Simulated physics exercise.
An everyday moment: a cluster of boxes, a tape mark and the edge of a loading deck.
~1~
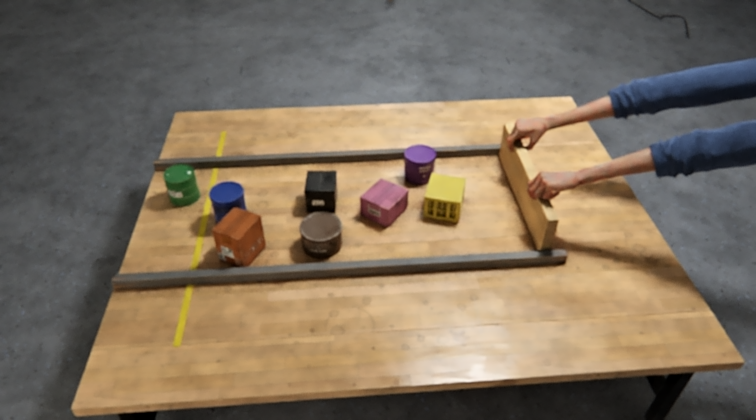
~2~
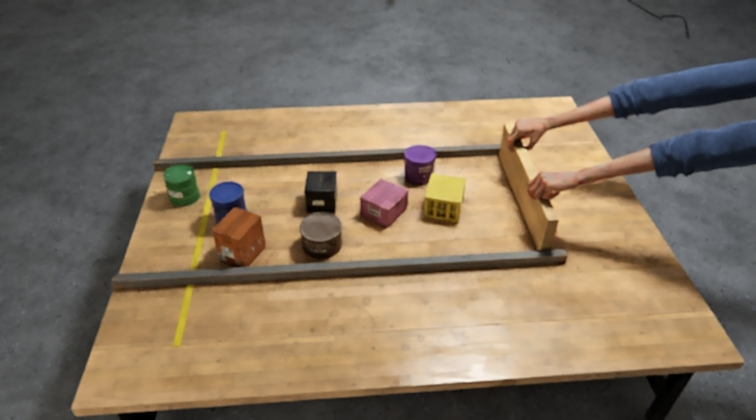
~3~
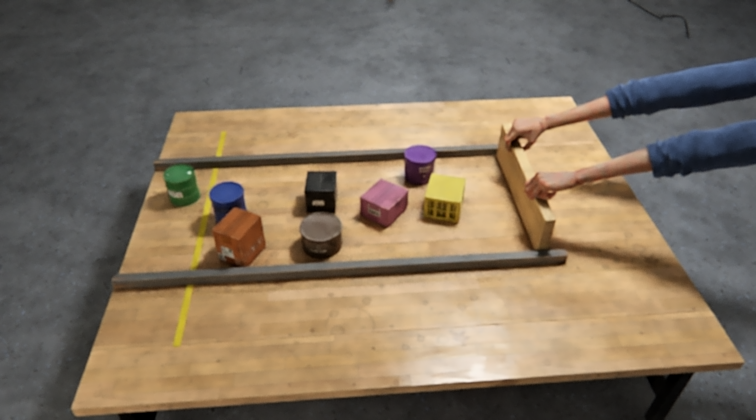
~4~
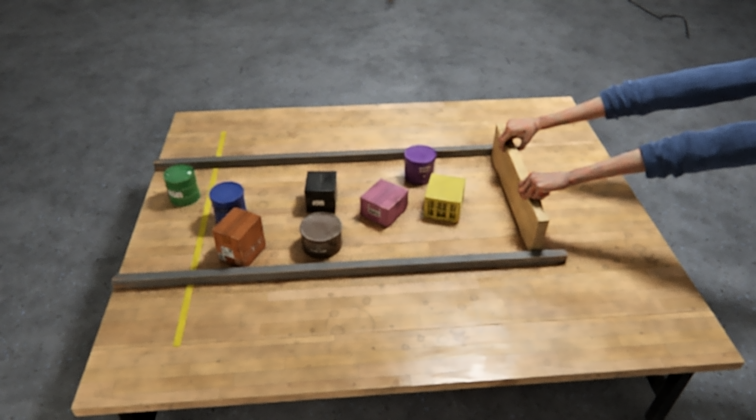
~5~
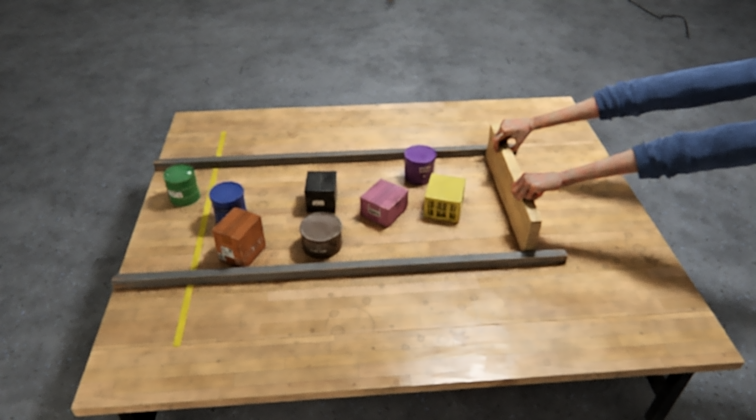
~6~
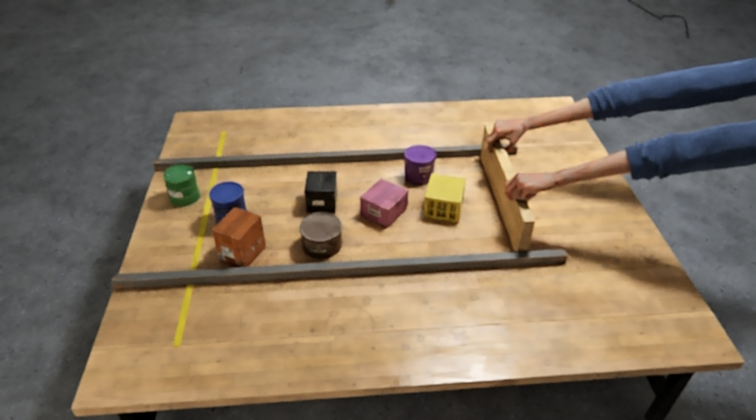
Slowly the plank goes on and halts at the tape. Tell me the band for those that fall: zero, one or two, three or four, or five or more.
The number that fall off is one or two.
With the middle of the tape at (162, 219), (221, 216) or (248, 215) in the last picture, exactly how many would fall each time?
The counts: 5, 1 and 0.
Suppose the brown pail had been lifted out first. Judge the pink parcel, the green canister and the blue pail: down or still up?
The pink parcel is kept, the green canister is lost, the blue pail goes over.
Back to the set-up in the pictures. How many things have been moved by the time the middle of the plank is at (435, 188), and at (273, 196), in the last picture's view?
The counts are 3 and 7.
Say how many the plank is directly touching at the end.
The number is 3.
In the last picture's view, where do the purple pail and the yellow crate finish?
Near (195, 173) and (183, 214).
Soon after, none off yet; green canister at rest near (182, 186); blue pail at rest near (229, 206); orange parcel at rest near (240, 238).
At rest, the number that fall off is one or two; fallen, blue pail and green canister.
